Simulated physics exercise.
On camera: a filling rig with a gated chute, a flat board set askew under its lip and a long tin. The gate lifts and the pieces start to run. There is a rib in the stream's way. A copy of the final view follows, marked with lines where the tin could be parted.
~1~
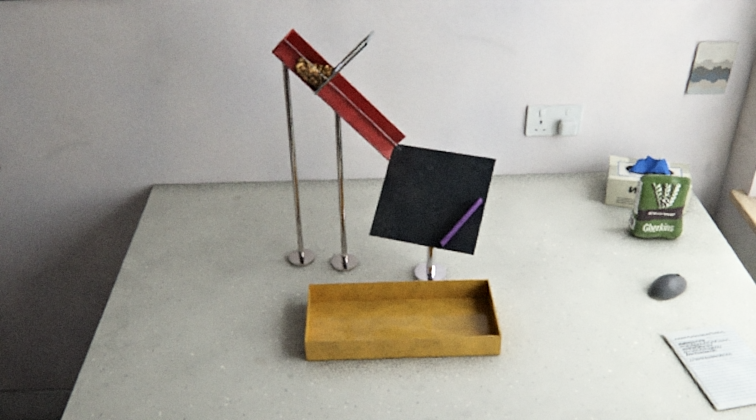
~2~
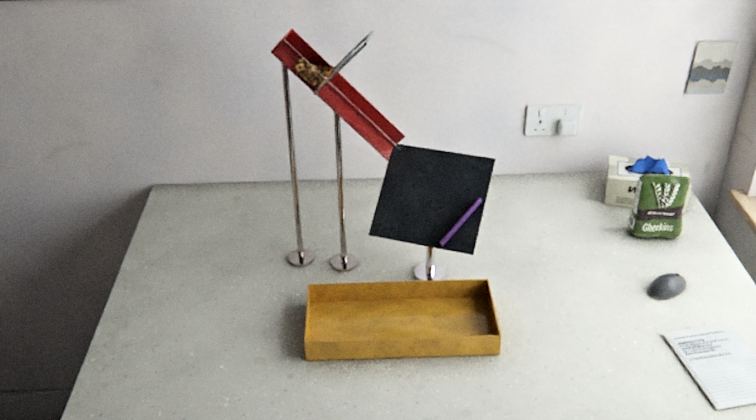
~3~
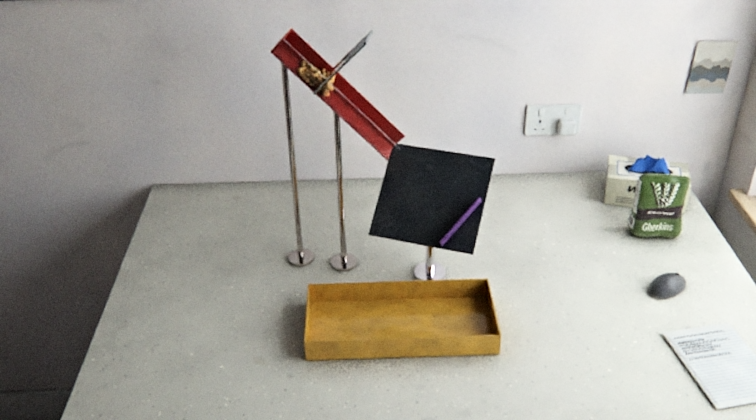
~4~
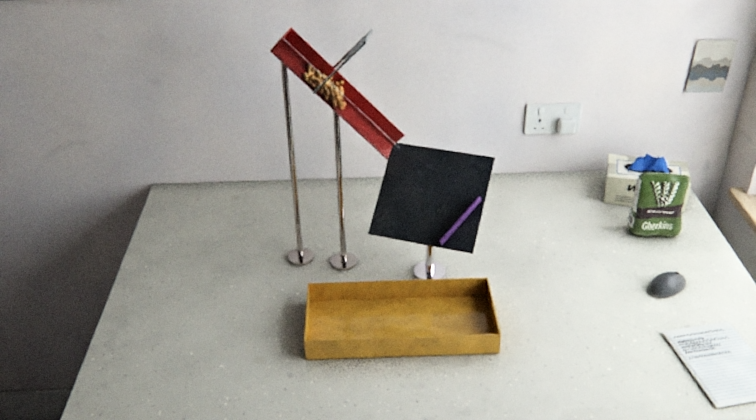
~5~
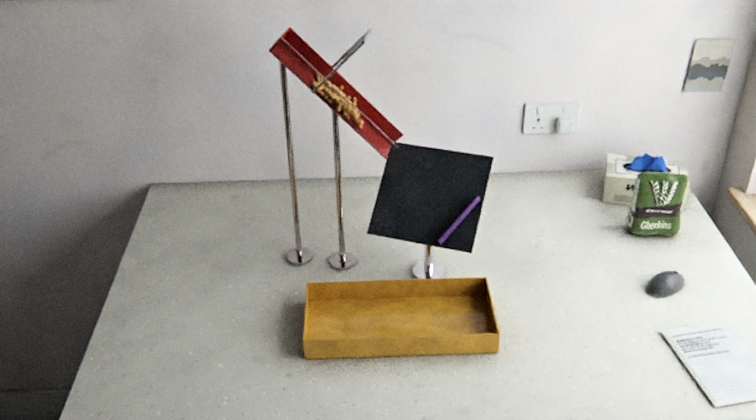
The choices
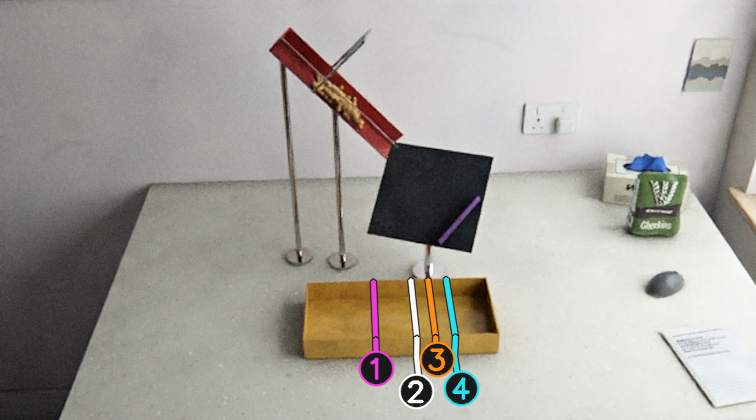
On a pale tabletop against a wall, a sloping red chute on metal stands holds a clump of small golden pieces above a tilted black board and an empty yellowish tray. The gate lifts, and the pieces slide down rightward, stretching into a loose stream partway along the chute.
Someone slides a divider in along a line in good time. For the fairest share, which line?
Go for 2.
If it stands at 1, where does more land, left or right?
Right.
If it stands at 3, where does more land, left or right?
The left side.
On the marked copy, line 1 crosses the front rim at (375, 338); line 2 crosses the front rim at (416, 337); line 3 crosses the front rim at (435, 336); line 4 crosses the front rim at (455, 335).
For line 1, of what is caught, about a quarter on the left of the divider, most on the right.
For line 2, of what is caught, about two thirds on the left of the divider, about a third on the right.
For line 3, of what is caught, most on the left of the divider, a small part on the right.
For line 4, of what is caught, nearly all on the left of the divider, a small part on the right.
